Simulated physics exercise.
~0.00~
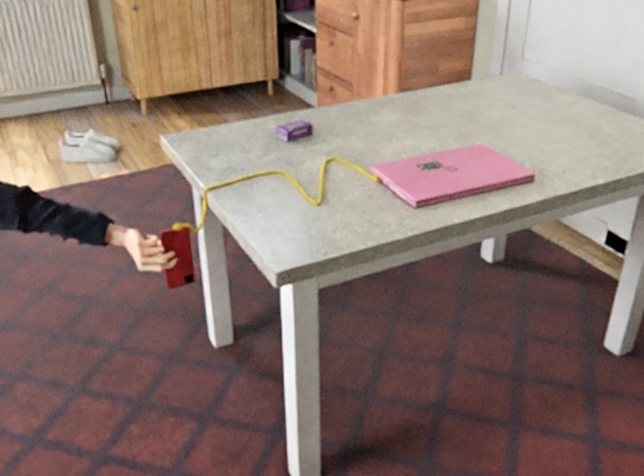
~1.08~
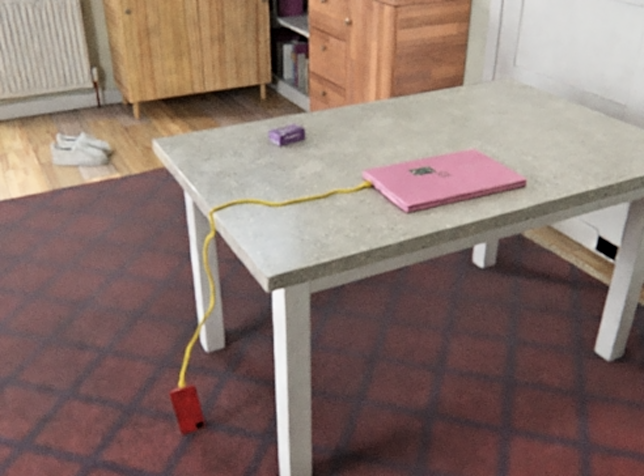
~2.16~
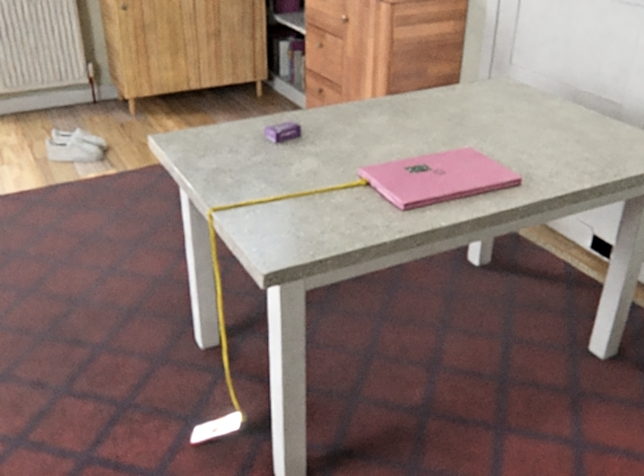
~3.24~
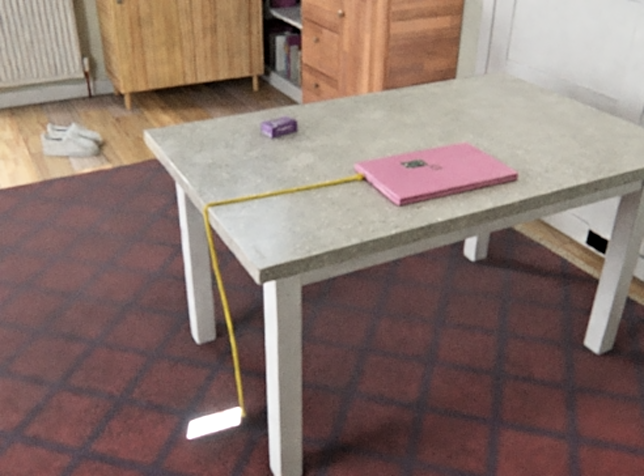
Red phone on a yellow cord dropping from a hand to the patterned floor, pink laptop and purple box staying on table.
